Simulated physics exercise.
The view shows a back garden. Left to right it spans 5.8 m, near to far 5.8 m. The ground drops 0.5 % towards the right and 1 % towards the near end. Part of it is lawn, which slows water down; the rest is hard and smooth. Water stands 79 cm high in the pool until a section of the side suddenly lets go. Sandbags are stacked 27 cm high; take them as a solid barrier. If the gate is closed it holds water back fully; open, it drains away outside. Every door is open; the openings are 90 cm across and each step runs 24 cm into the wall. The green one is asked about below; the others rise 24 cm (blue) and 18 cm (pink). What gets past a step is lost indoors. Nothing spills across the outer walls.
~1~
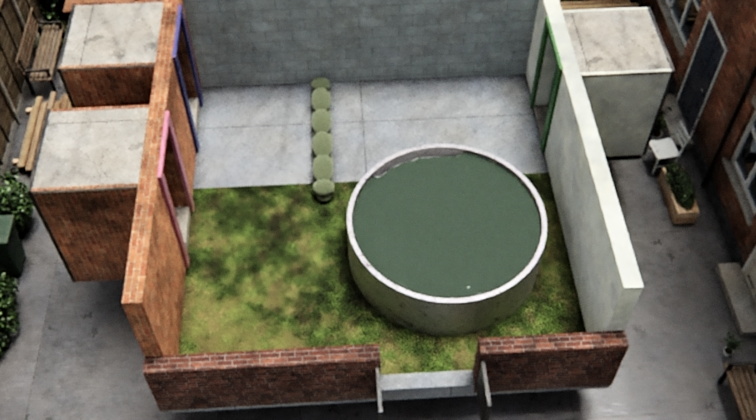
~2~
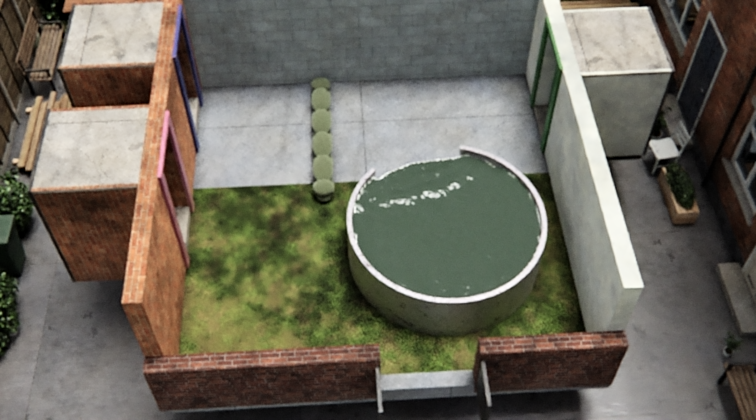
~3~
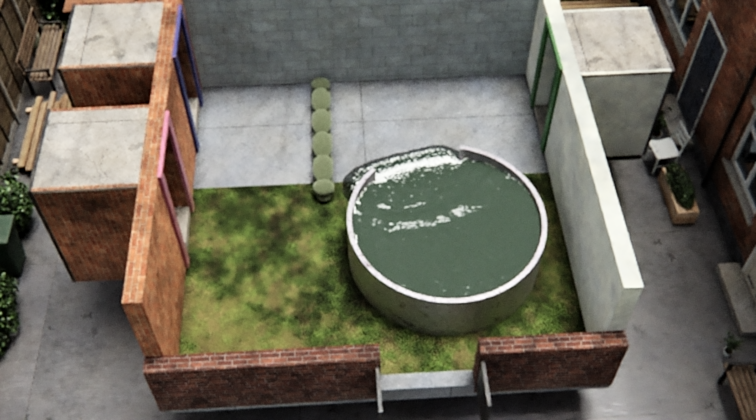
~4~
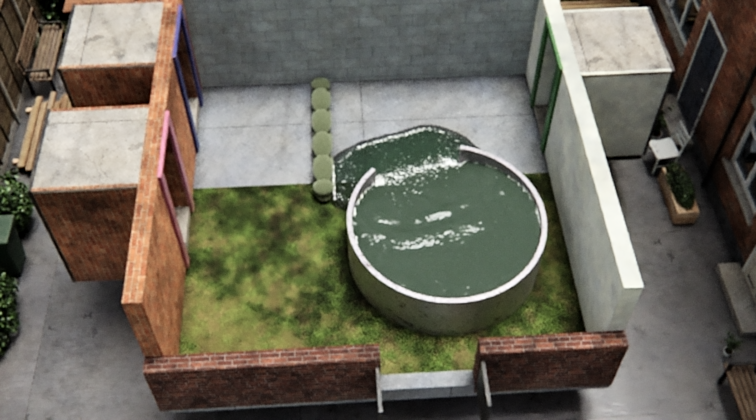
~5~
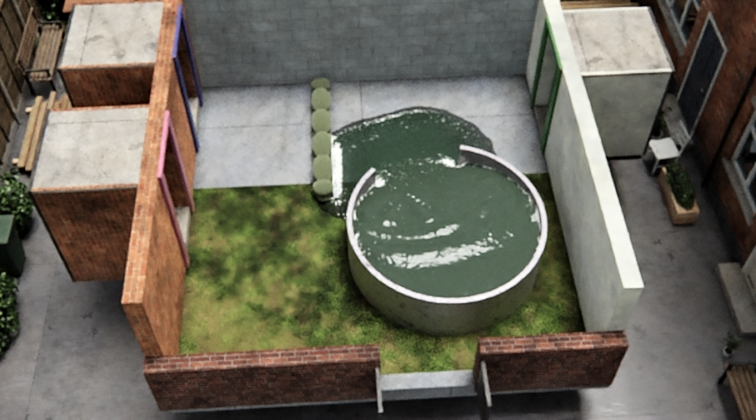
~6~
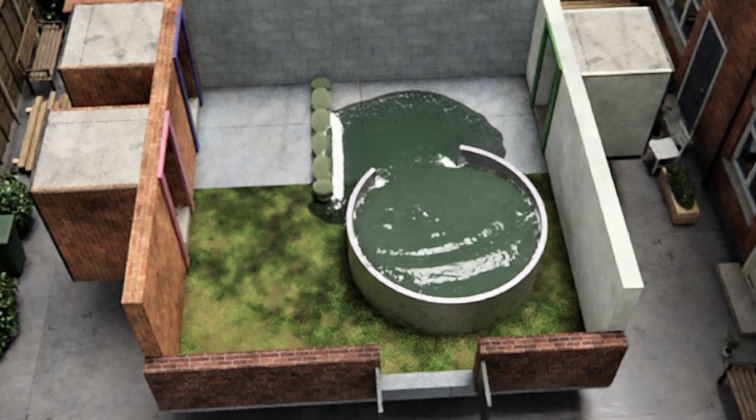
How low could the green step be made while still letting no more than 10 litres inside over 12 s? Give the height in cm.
Close to 31 cm is just enough.
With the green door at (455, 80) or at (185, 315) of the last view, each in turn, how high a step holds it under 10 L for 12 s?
Roughly 32 and 11.0 cm.
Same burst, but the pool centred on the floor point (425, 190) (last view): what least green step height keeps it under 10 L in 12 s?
Some 29 cm.
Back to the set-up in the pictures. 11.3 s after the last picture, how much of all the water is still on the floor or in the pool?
Roughly 80 in a hundred.
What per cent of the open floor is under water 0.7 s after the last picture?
About 30 per cent.
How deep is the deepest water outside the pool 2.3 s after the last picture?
Up to some 48 cm.
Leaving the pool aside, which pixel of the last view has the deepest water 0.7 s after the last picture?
Around (345, 82).
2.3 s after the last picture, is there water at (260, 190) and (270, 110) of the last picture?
In that order: Not reached, under water.
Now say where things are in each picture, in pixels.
In the first picture, the pool at (446, 221) is whole and still, 79 cm deep; the green door at (547, 84) is dry.
In the second picture, the gap is on the far side, the front 0.3 m out at a hidden place; the back of the pool holds 79 cm.
In the third picture, water pours out on the far side and has run 0.7 m, to a hidden place; about 12 cm deep outside, 79 cm at the back.
In the fourth picture, the front is at (421, 129), 1.2 m from the gap on the far side; 2.6 m2 of floor is wet, 79 cm left at the back.
In the fifth picture, the front is at (405, 111), 1.6 m from the gap on the far side; 4.1 m2 of floor is wet, 79 cm left at the back.
In the sixth picture, the gap is on the far side, the front 2.1 m out at (400, 94); the back of the pool holds 78 cm; the green door at (547, 84), 2.5 m from the gap, is still 0.8 m from the nearest water.
Then, 0.7 s after the last picture water covers 30 % of the floor, deepest (61 cm) near (345, 82); 5 cm at the green door, 0 litres in over its 7 cm step.
Then, 2.3 s after the last picture water covers 55 % of the floor, deepest (48 cm) near (515, 75); 24 cm at the green door, 28 litres in over its 7 cm step.
Then, 11.3 s after the last picture water covers 95 % of the floor, deepest (18 cm) near (592, 362); 14 cm at the green door, 639 litres in over its 7 cm step.
At the green door as built, the water peaked near 26 cm, 3.1 s after the last picture.
Run again over the same 12 s with other heights there, 23 litres in over 28 cm, 0 litres over 38.5 cm. The limit of 10 litres is kept from about 31 cm up.
